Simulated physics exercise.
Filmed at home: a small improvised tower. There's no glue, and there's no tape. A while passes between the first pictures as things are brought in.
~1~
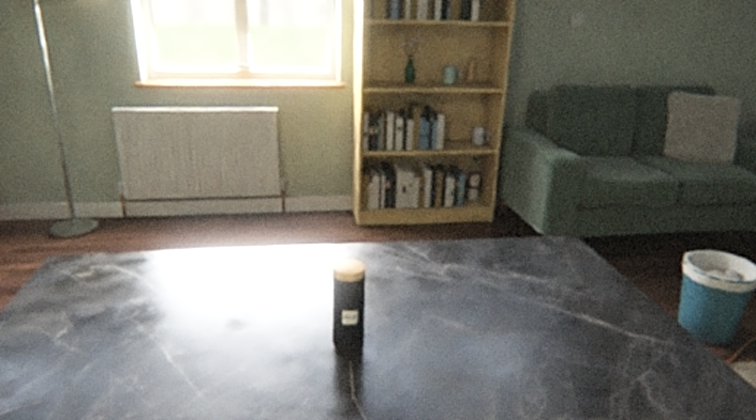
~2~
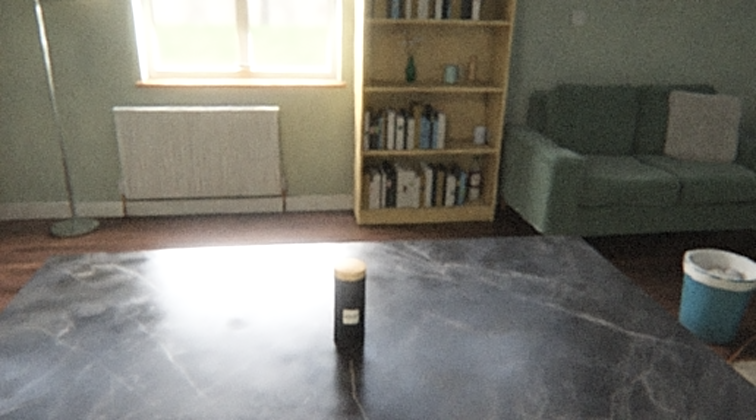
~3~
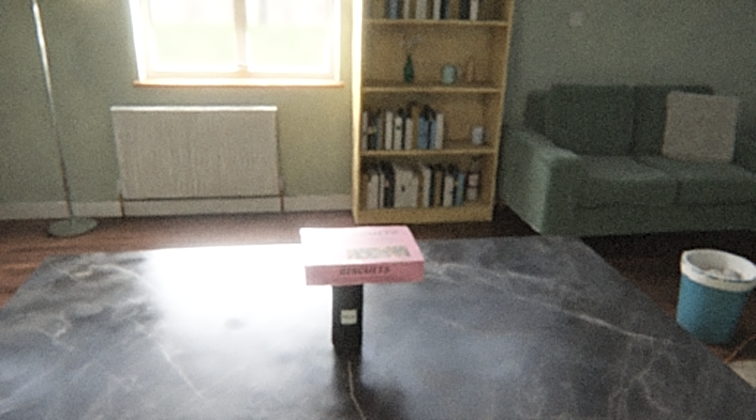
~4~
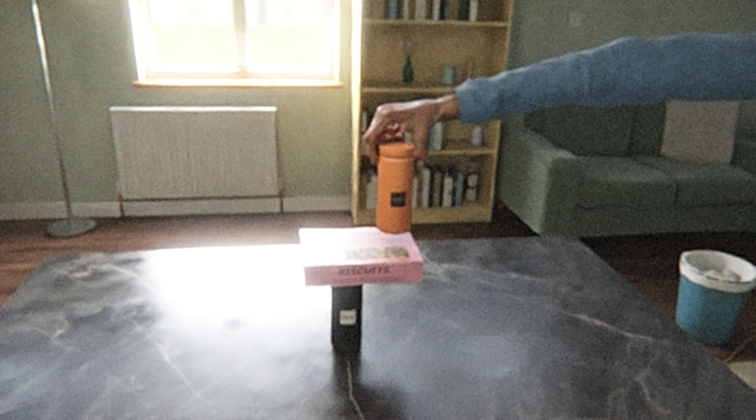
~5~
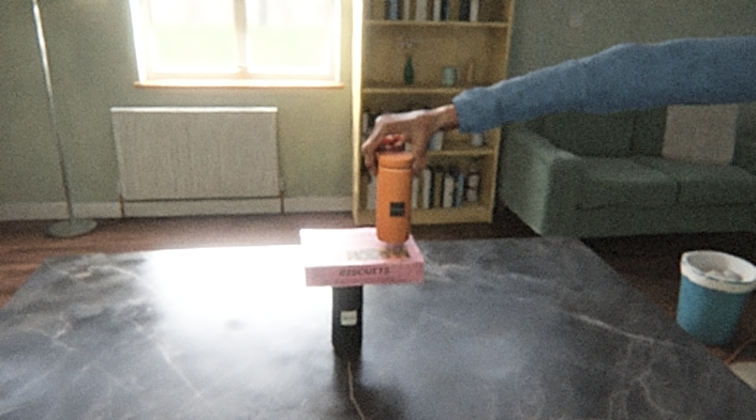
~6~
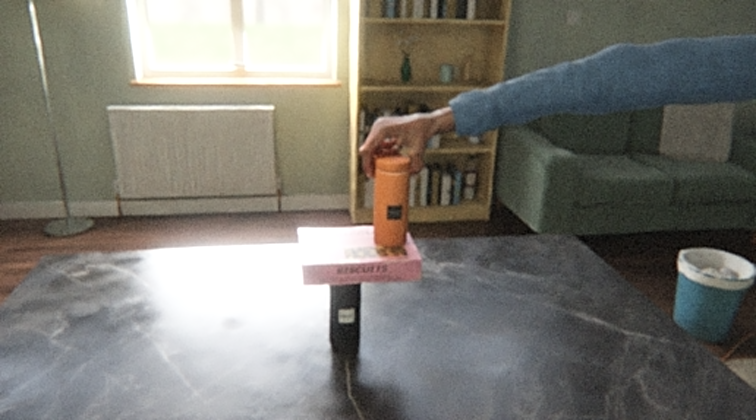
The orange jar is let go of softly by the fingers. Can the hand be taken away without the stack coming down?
No.
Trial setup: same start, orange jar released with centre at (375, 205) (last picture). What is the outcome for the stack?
The stack then collapses.
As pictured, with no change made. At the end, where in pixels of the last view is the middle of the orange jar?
About (458, 308).
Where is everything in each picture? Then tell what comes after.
In the first frame, the last thing is not in view yet.
In the second frame, the last thing is not in view yet.
In the third frame, the last thing is not in view yet; pink packet (360, 254).
The fourth frame shows coming down; orange jar (396, 187); pink packet (359, 255).
The fifth frame shows coming down; orange jar (394, 197); pink packet (360, 256).
The sixth frame shows in place under the hand; orange jar (392, 200); pink packet (357, 254).
Then, 0.50 s later than the last frame, orange jar and pink packet now fallen.
Then, 0.60 s later than the last frame, things are still on the move.
When it is over, fallen, orange jar and pink packet; black jar as before. End places, in pixels of the last picture, orange jar near (458, 308). The stack gives way.
